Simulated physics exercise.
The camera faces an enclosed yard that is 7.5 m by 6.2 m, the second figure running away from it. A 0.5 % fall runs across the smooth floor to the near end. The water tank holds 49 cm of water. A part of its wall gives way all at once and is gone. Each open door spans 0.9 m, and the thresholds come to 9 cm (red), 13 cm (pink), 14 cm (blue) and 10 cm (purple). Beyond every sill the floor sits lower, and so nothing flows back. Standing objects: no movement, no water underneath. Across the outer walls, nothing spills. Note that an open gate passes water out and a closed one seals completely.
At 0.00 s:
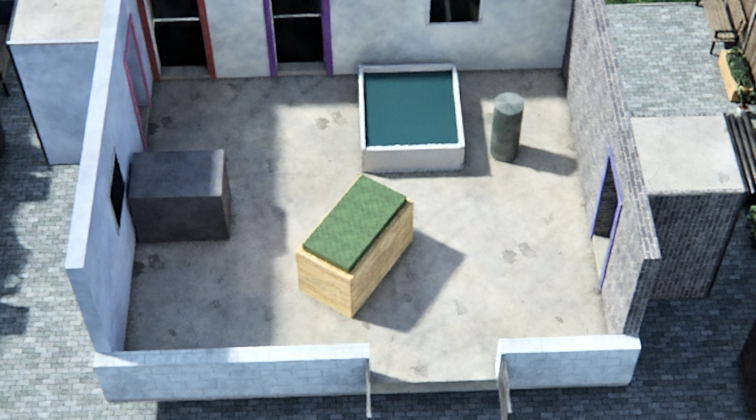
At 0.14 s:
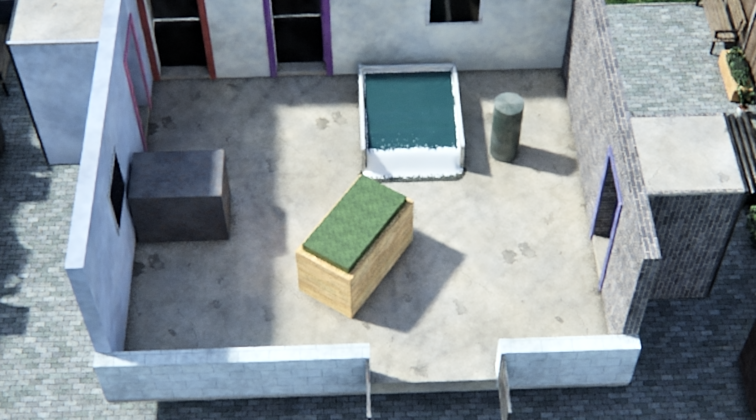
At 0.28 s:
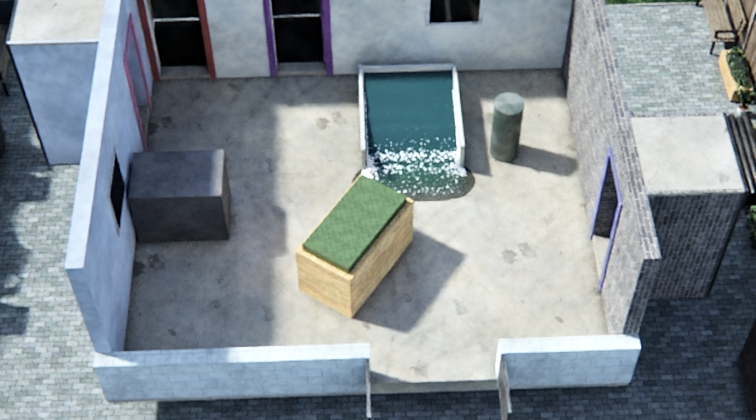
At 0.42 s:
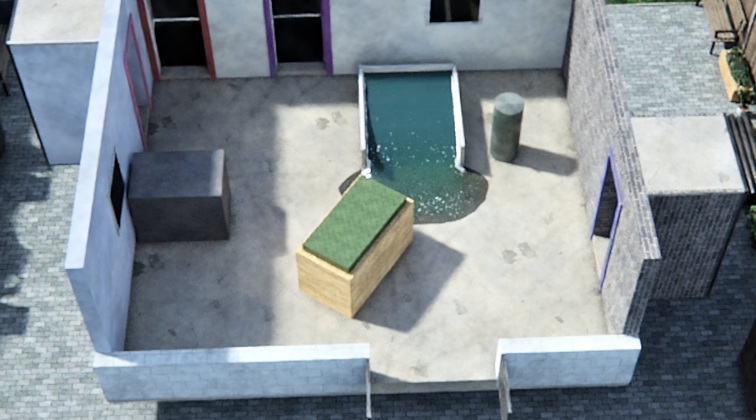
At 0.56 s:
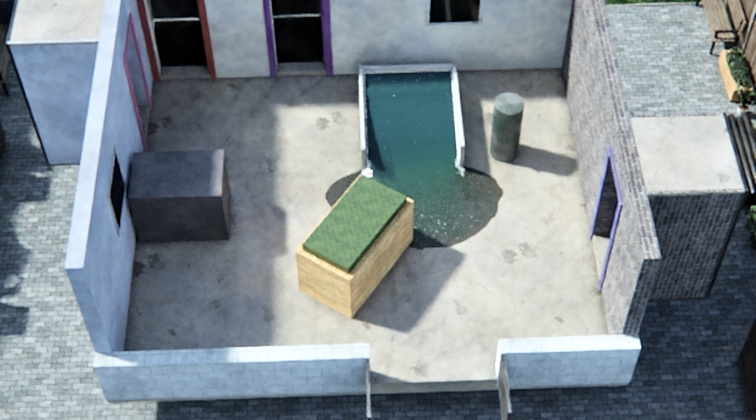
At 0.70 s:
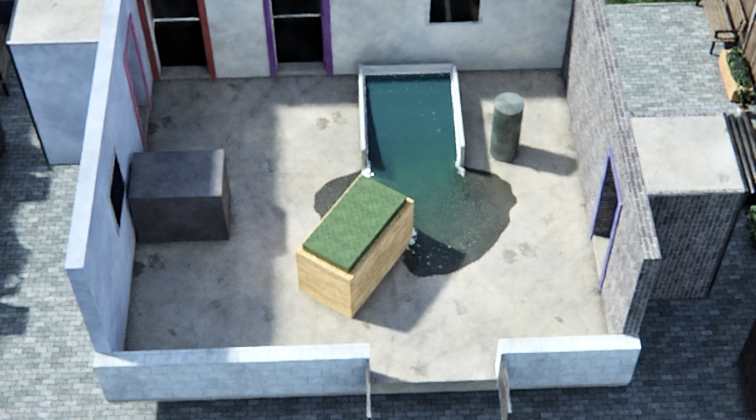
Water pouring from a white-walled tank as its near side gives way, spreading across a walled yard and around a green-topped block.
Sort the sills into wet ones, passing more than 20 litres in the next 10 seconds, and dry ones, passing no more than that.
Red door: Dry; pink door: Dry; blue door: Dry; purple door: Dry.
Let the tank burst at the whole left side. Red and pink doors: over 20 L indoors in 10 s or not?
Red goes beyond, pink goes beyond, judged against that limit.
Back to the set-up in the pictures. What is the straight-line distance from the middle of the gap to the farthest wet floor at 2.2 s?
It's close to 4.6 metres.
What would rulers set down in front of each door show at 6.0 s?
In centimetres - red: 0, pink: 3, blue: 7, purple: 0.
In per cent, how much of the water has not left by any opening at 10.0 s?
Some 76 out of every hundred parts.
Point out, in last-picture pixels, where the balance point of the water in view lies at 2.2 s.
The water's centre sits at about (426, 210).
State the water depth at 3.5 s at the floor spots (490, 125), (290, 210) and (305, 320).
Depths in turn: Roughly 0, 2 and 0 centimetres.
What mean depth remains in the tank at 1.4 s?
It averages close to 25 centimetres.
After 1.4 s water covers 20 % of the floor and is deepest (31 cm) near (389, 226); red door not reached, pink door not reached, blue door not reached, purple door not reached.
After 2.2 s water covers 40 % of the floor and is deepest (25 cm) near (389, 217); red door not reached, pink door not reached, blue door 2 cm at the sill, 0 L in, purple door not reached.
After 3.5 s water covers 45 % of the floor and is deepest (22 cm) near (539, 363); red door not reached, pink door not reached, blue door 11 cm at the sill, 0 L in, purple door not reached.
After 6.0 s water covers 60 % of the floor and is deepest (8 cm) near (481, 268); red door not reached, pink door 3 cm at the sill, 0 L in, blue door 7 cm at the sill, 0 L in, purple door not reached.
After 10.0 s water covers 80 % of the floor and is deepest (6 cm) near (122, 378); red door 2 cm at the sill, 0 L in, pink door 2 cm at the sill, 0 L in, blue door 4 cm at the sill, 0 L in, purple door not reached.
